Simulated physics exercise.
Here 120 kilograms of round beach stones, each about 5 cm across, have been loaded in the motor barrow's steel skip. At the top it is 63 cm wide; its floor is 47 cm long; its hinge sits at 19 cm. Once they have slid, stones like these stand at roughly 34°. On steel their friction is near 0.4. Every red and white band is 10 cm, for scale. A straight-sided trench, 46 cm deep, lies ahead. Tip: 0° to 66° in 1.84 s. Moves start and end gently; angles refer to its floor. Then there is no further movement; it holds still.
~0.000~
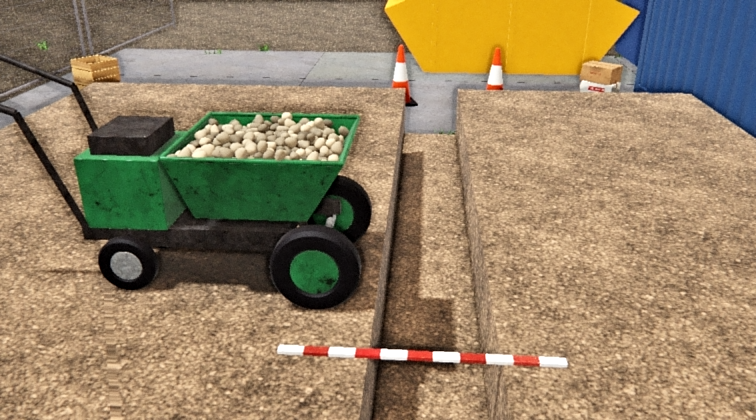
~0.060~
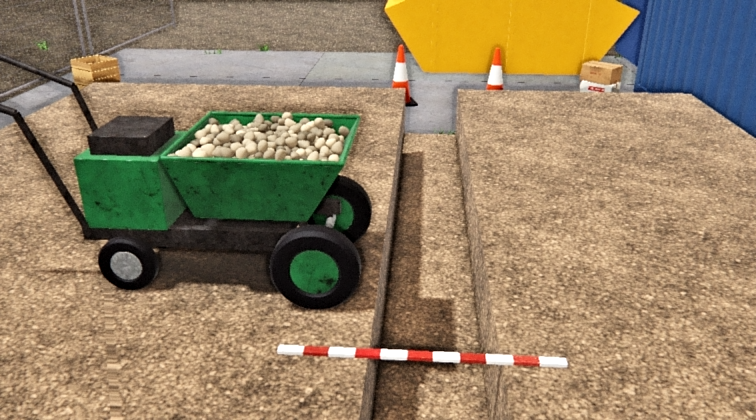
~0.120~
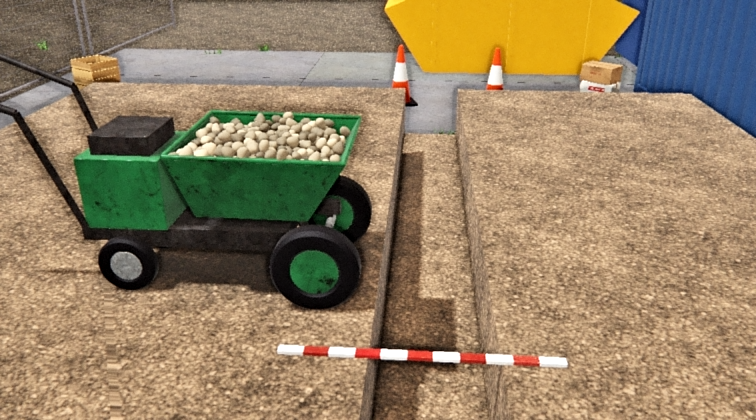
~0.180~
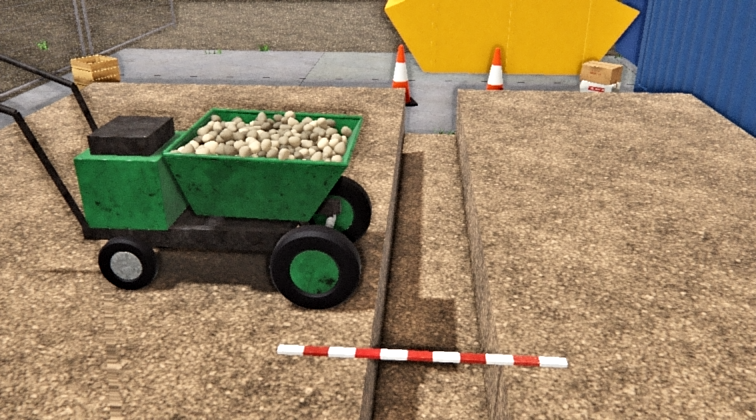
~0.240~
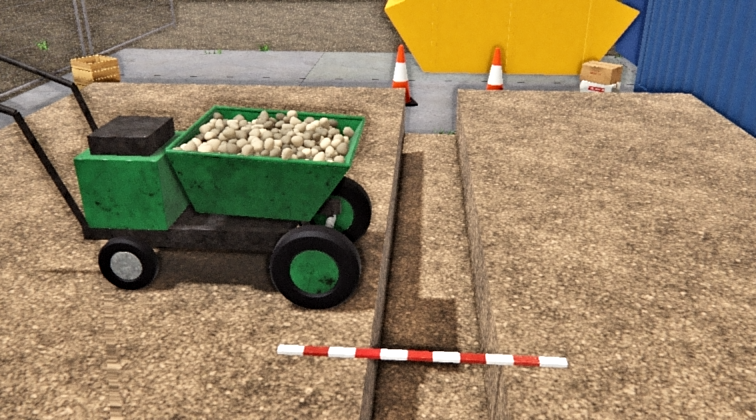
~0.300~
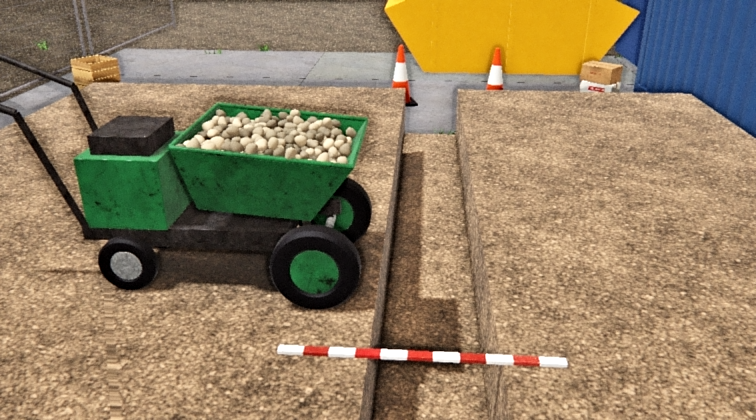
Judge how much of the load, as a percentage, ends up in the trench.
Around 82 %.
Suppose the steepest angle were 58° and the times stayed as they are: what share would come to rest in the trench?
I'd guess some 55 in a hundred.
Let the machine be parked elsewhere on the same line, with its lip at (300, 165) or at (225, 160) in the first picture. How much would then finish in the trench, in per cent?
About 90 per cent first, then about 60 per cent.
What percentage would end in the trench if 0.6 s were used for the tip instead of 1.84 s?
It would be near 55 percent.
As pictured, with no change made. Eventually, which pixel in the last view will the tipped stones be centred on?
Look at roughly (452, 347).
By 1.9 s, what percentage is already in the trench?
Close to 35 per cent at that time.
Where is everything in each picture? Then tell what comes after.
In the first picture, lip at (343, 164), floor tilted 0°, highest stones at (287, 126).
In the second picture, lip at (343, 164), floor tilted 0°, highest stones at (287, 126); the stones move at 0.1 m/s on average.
In the third picture, the skip is at 1°, its lip at (345, 164); the top of the load is at (281, 125); the stones move at 0.1 m/s on average.
In the fourth picture, the skip is at 2°, its lip at (347, 165); the top of the load is at (283, 125); the stones move at 0.2 m/s on average.
In the fifth picture, the skip is at 3°, its lip at (350, 166); the top of the load is at (257, 123); the stones move at 0.2 m/s on average.
In the sixth picture, the skip is at 5°, its lip at (353, 167); the top of the load is at (240, 121); the stones move at 0.2 m/s on average.
After 1.4 s the floor is at 56°; 97 % in the skip, 3 % in the trench; the foremost stones are at (456, 237).
After 1.9 s the floor is at 66°; 58 % in the skip, 35 % in the trench, 7 % past the trench; the foremost stones are at (557, 286).
After 2.3 s the floor is at 66°; 37 % in the skip, 52 % in the trench, 11 % past the trench; the foremost stones are at (613, 287).
After 4.2 s the floor is at 66°; 7 % in the skip, 82 % in the trench, 11 % past the trench; the foremost stones are at (633, 288).
